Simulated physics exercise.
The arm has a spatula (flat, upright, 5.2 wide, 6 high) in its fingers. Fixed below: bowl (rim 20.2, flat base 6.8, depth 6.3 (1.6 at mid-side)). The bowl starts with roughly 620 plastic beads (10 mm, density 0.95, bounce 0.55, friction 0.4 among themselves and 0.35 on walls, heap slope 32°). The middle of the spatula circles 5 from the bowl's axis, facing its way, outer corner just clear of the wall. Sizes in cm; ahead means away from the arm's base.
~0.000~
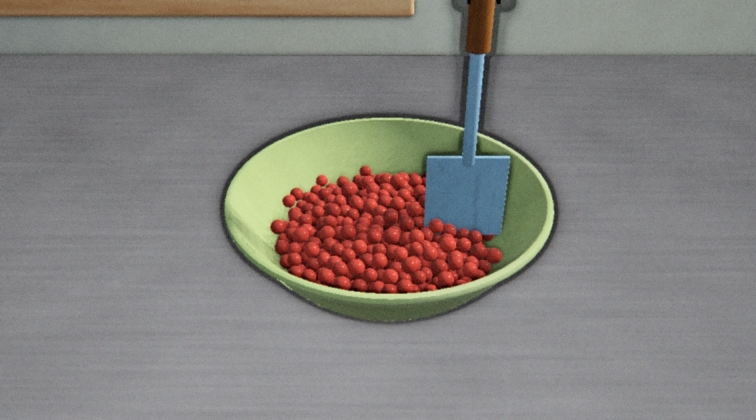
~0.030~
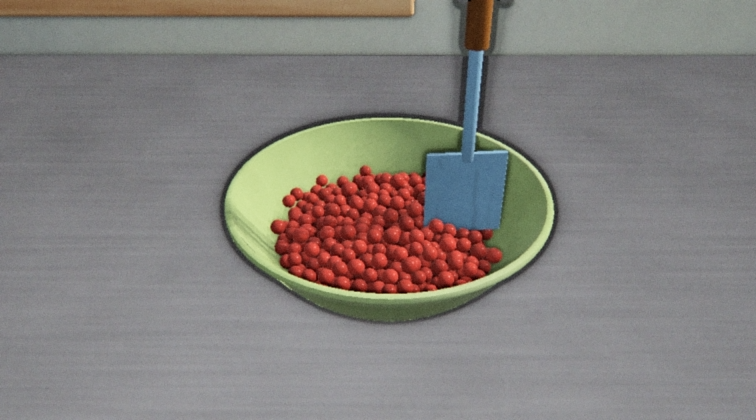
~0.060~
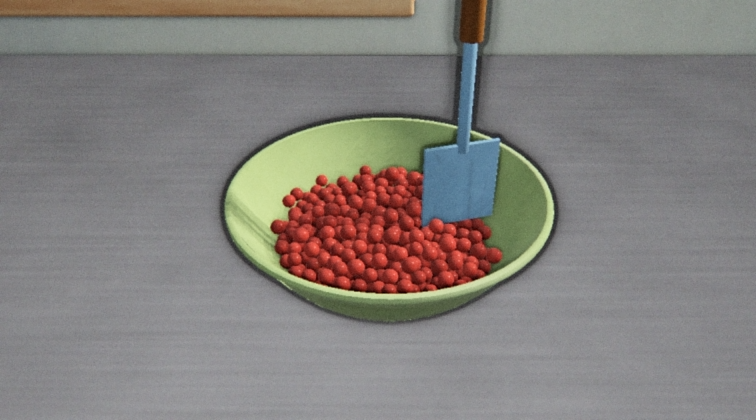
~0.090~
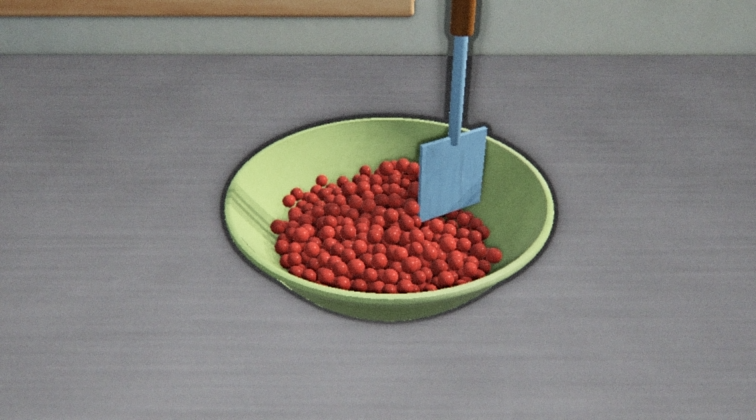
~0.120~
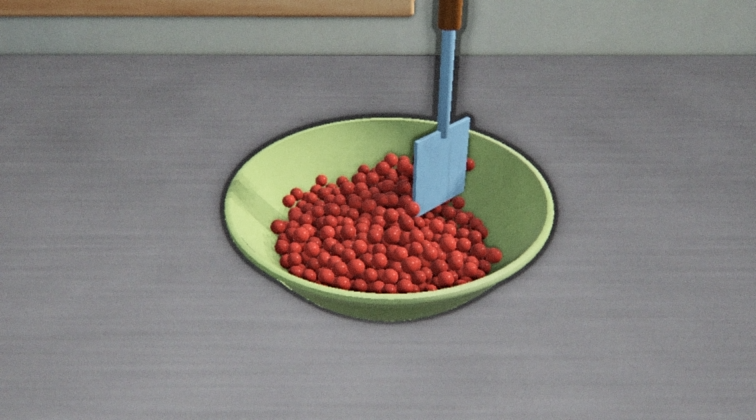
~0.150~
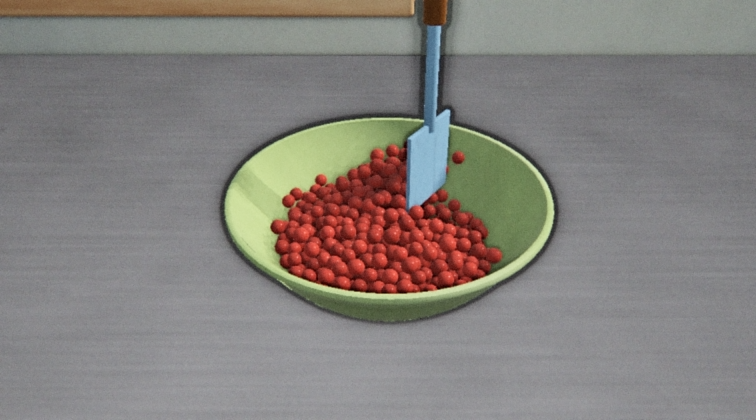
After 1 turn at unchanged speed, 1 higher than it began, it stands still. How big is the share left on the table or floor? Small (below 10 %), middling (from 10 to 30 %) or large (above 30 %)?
A small share, below 10 %, ends on the table or floor.
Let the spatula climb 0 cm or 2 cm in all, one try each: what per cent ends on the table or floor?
Some 5 and 0 per cent.
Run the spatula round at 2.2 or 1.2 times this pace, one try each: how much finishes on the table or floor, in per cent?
Some 25 and 5 per cent.
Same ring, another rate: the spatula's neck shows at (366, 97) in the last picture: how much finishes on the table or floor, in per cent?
About 20 per cent.
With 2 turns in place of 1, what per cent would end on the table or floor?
It would be near 10 per cent.
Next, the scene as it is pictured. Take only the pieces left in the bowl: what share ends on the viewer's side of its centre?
Some 50 per cent.
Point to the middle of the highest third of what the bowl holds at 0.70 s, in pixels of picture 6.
Near (440, 252).
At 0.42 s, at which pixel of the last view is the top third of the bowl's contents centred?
At about (311, 231).
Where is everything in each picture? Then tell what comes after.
In the first picture, spatula neck at (470, 136), 0° round; upper third of the load around (385, 225), from x 280 to 495, top at y 170; 617 in the bowl.
In the second picture, spatula neck at (469, 132), 5° round; upper third of the load around (385, 224), from x 280 to 495, top at y 170.
In the third picture, spatula neck at (464, 124), 17° round; upper third of the load around (389, 222), from x 280 to 495, top at y 170.
In the fourth picture, spatula neck at (456, 116), 30° round; upper third of the load around (387, 221), from x 280 to 495, top at y 165.
In the fifth picture, spatula neck at (444, 109), 43° round; upper third of the load around (386, 220), from x 280 to 495, top at y 160.
In the sixth picture, spatula neck at (431, 104), 56° round; upper third of the load around (381, 215), from x 280 to 495, top at y 145; 617 in the bowl.
After 0.42 s, 174° round, highest piece 8 above the table; 615 in the bowl, 2 in flight or on the tool.
After 0.70 s, 292° round, highest piece 8 above the table; 597 in the bowl, 14 on the table or floor, 6 in flight or on the tool.
After 1.03 s, 0° round, highest piece 6 above the table; 590 in the bowl, 27 on the table or floor.
After 1.73 s, 0° round, highest piece 6 above the table; 590 in the bowl, 27 on the table or floor.
At rest, 590 in the bowl, 27 on the table or floor. That is 4 % on the table or floor.
